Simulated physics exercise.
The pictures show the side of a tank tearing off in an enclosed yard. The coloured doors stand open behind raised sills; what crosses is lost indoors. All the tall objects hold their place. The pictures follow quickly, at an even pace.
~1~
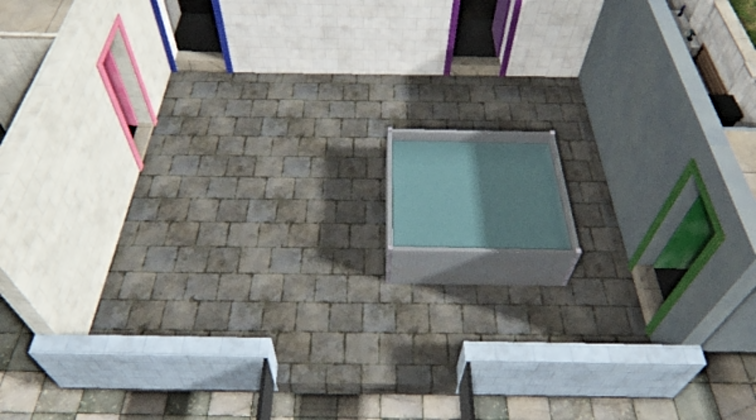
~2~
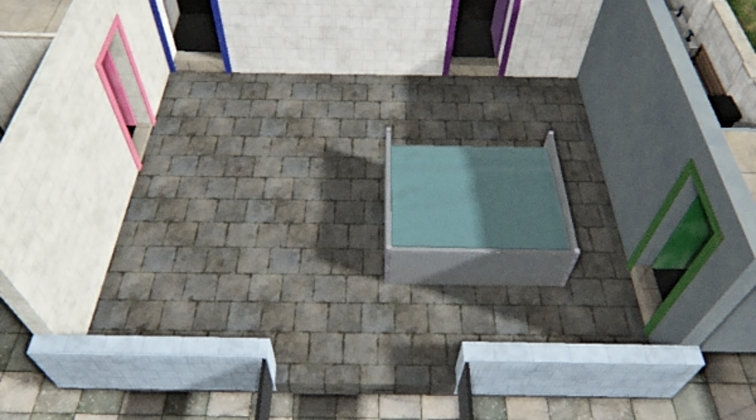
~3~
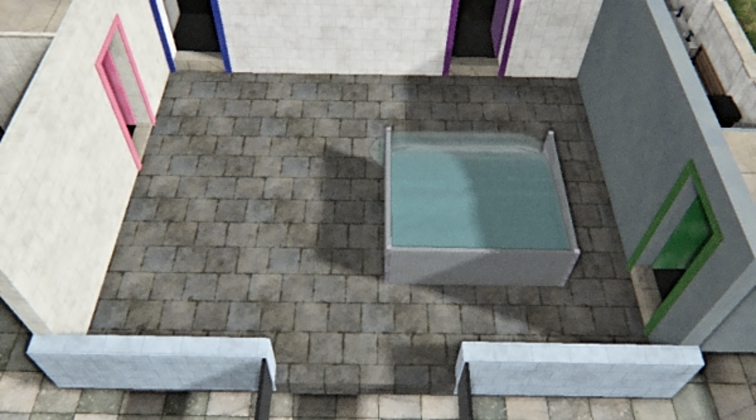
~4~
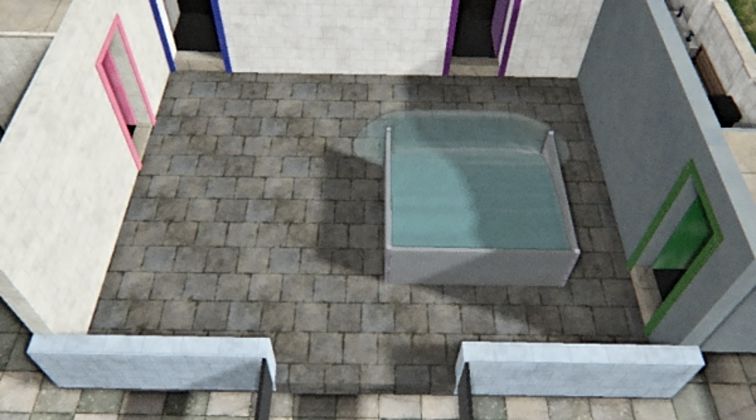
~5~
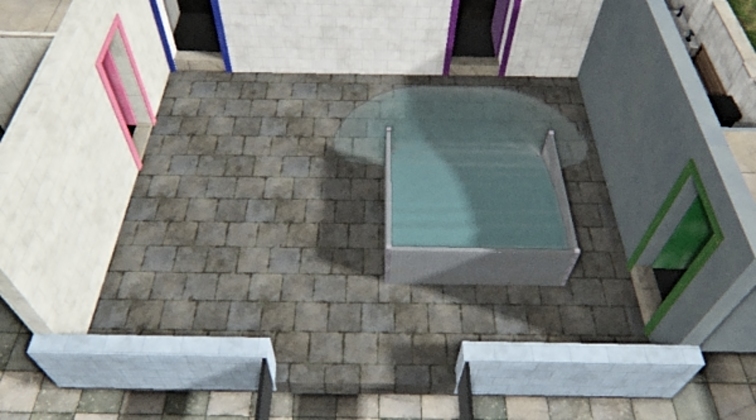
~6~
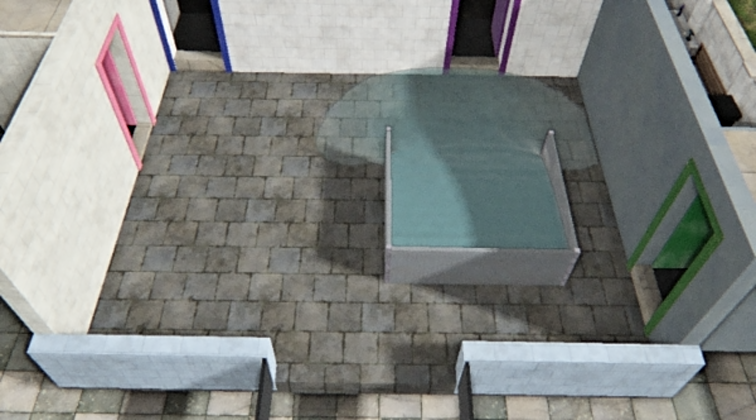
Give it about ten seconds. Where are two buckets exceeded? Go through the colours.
In the end: The pink door takes more than that; the blue door stays under that; the purple door takes more than that; the green door stays under that.
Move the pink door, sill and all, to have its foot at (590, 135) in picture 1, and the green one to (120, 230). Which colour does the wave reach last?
I say the green one.
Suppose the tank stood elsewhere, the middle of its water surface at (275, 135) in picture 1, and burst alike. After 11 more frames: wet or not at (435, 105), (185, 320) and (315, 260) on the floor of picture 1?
As listed: Flooded, free of water, dry.
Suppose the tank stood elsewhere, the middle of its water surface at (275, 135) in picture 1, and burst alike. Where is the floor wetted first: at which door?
That is the blue door.
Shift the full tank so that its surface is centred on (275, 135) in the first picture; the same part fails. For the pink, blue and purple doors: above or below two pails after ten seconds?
One by one: Pink lets more in, blue lets more in, purple is under.
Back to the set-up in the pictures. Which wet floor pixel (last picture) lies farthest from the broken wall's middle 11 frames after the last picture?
Near (170, 74).
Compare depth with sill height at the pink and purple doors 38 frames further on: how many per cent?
Near 260 and 40 in a hundred.
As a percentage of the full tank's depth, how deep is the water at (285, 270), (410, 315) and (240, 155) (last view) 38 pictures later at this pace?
In turn 0, 4 and 6 in a hundred.
A moment on, water covers 25 % of the floor; the pink door not reached, the blue door not reached, the purple door far over two buckets in, the green door not reached.
Next, water covers 30 % of the floor; the pink door not reached, the blue door wet at the sill, nothing in, the purple door far over two buckets in, the green door not reached.
Then, water covers 55 % of the floor; the pink door over two buckets in, the blue door under two buckets in, the purple door far over two buckets in, the green door wet at the sill, nothing in.
Later, water covers 85 % of the floor; the pink door far over two buckets in, the blue door under two buckets in, the purple door far over two buckets in, the green door wet at the sill, nothing in.
In the end, water covers 100 % of the floor; the pink door far over two buckets in, the blue door under two buckets in, the purple door far over two buckets in, the green door wet at the sill, nothing in.
